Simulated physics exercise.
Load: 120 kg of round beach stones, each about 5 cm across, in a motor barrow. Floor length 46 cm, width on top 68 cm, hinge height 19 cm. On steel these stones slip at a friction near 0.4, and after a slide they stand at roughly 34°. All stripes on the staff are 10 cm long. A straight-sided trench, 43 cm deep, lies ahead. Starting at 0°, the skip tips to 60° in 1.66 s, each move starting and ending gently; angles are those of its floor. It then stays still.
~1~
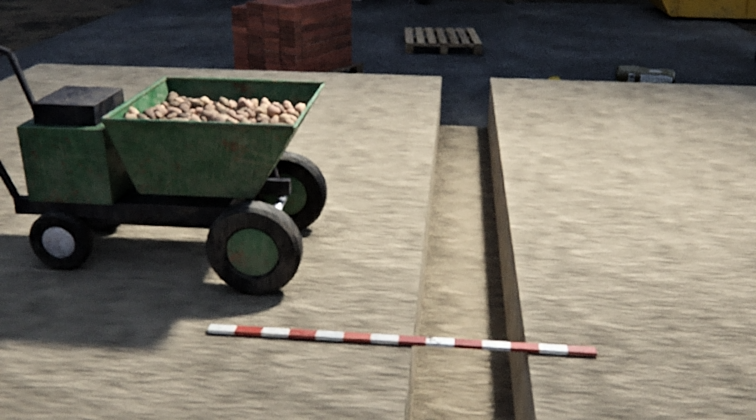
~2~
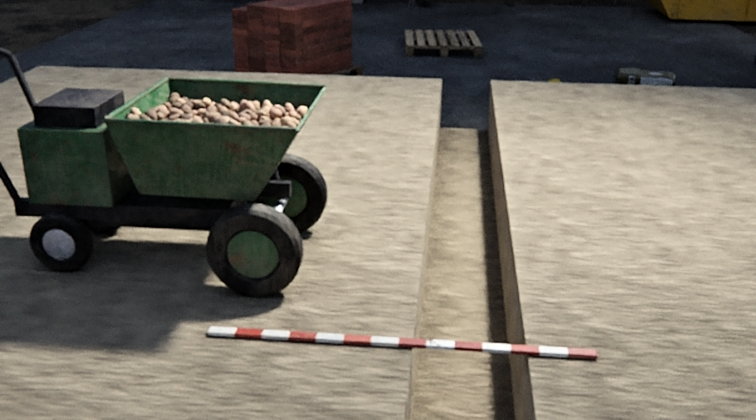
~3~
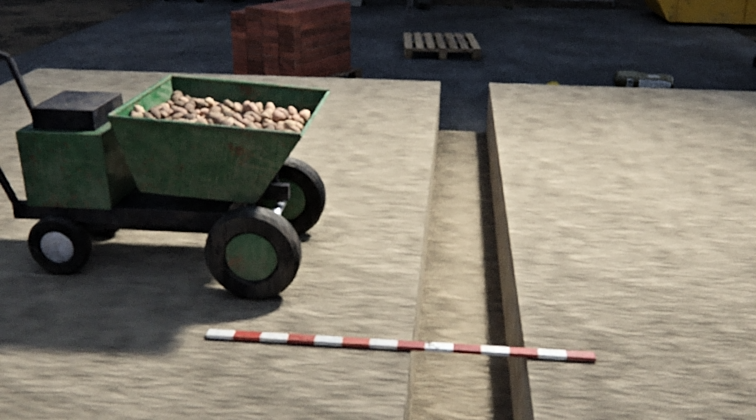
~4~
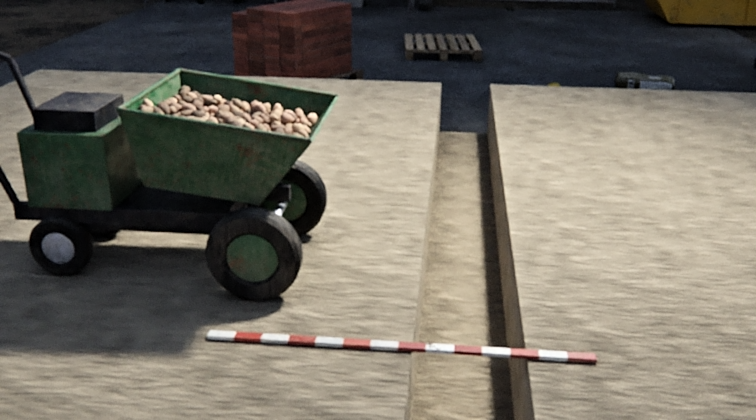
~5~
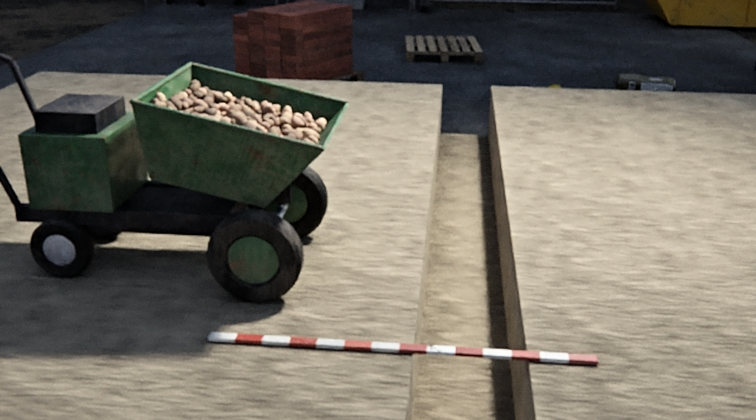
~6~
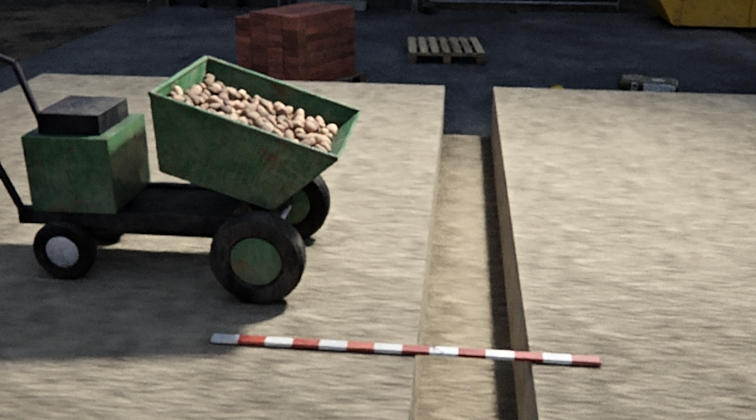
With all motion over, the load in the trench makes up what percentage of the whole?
It makes up about 53 percent of the whole load.
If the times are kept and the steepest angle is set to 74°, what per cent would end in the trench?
In that case some 95 per cent.
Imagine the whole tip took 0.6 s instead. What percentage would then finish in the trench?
In that case some 55 per cent.
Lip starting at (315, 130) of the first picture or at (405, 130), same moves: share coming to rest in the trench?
Near 60 and near 30 percent.
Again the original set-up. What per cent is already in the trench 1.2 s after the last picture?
15 per cent or so by then.
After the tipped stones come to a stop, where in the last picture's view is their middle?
Look at roughly (465, 354).
Then, 0.6 s after the last picture the floor is at 50°, 100 % in the skip; the foremost stones are at (384, 186).
Then, 1.2 s after the last picture the floor is at 60°, 82 % in the skip, 4 % short of the trench, 14 % in the trench; the foremost stones are at (492, 365).
Then, 1.5 s after the last picture the floor is at 60°, 64 % in the skip, 5 % short of the trench, 31 % in the trench; the foremost stones are at (508, 353).
Then, 3.5 s after the last picture the floor is at 60°, 41 % in the skip, 5 % short of the trench, 53 % in the trench; the foremost stones are at (508, 350).
